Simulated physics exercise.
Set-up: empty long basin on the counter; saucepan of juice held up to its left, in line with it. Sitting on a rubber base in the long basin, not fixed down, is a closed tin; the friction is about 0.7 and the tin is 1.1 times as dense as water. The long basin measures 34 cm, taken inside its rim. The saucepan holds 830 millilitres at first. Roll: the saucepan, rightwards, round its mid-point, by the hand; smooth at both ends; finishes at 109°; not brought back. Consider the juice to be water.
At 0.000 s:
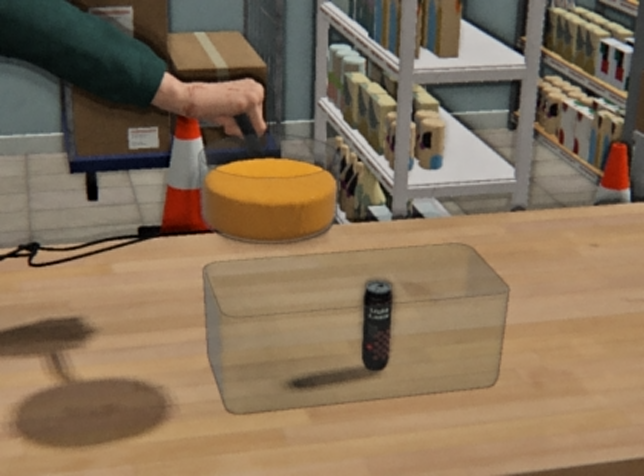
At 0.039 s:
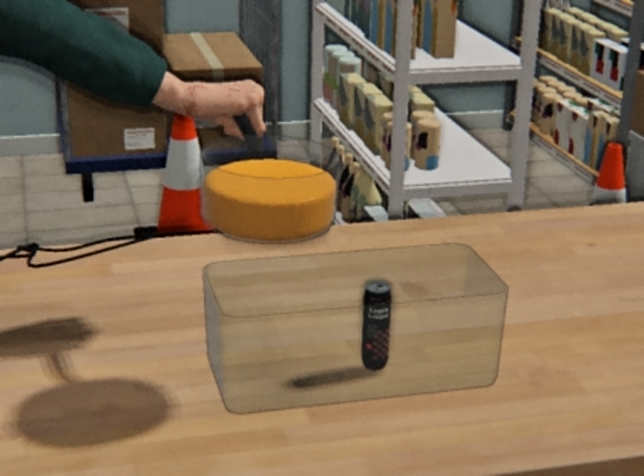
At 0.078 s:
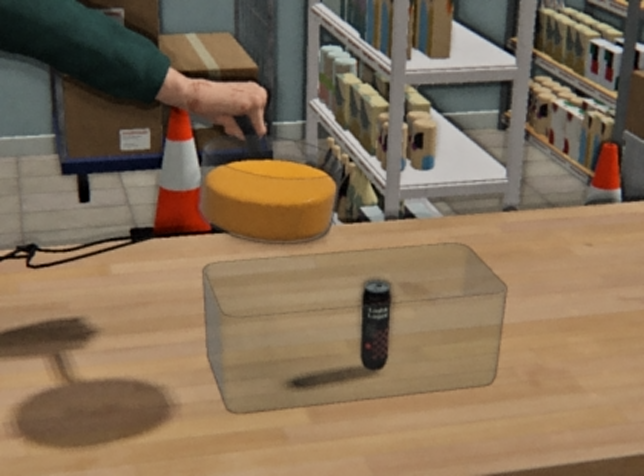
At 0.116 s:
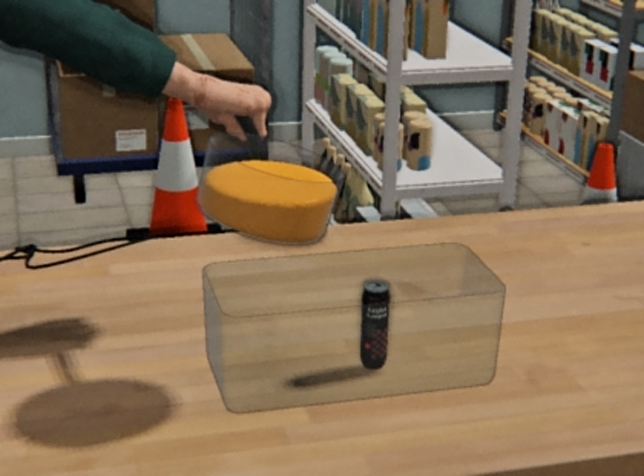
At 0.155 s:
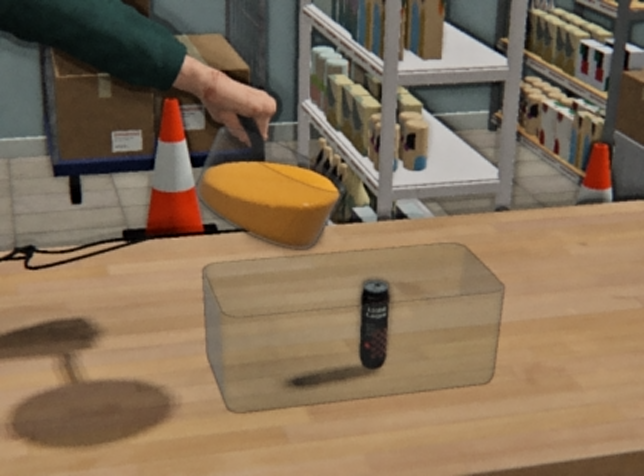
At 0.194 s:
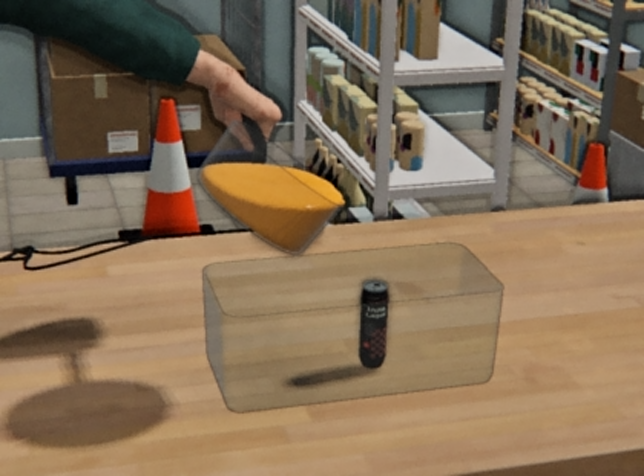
A hand in a dark green sleeve holds a clear saucepan of orange liquid over a light wooden counter, seen from slightly above, in a storeroom with boxes, orange-and-white cones and white shelves behind. To its right, a long transparent basin holds an upright black can. The hand tilts the saucepan steadily rightward, the liquid slanting inside, while the background drifts slightly left as the camera shifts.
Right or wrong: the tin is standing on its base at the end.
Wrong, it is lying on its side.
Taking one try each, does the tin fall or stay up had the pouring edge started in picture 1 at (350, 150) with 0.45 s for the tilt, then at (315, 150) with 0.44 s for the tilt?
First it tips over; then it tips over.
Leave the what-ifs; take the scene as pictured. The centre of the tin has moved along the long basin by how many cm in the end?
Shift of tin centre: Approx. 8.0 cm.
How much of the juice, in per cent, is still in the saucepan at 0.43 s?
I reckon about 20 in a hundred is still held.
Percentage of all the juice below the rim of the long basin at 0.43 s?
At that time the basin holds about 42 per cent of the liquid.
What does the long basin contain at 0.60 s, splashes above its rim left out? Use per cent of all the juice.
About 92 %.
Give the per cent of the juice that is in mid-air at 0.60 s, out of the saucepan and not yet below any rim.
4 per cent or so.
By 0.43 s the tilt is 106° and 20 per cent is still to pour; the tin stands where it began.
By 0.60 s the tilt is 109° and 4 per cent is still to pour; the tin leans 11°.
By 0.78 s the tilt is 109° and 0 per cent is still to pour; the tin leans 42°.
By 0.98 s the tilt is 109° and 0 per cent is still to pour; the tin lies on its side.
At rest the tin lies on its side.
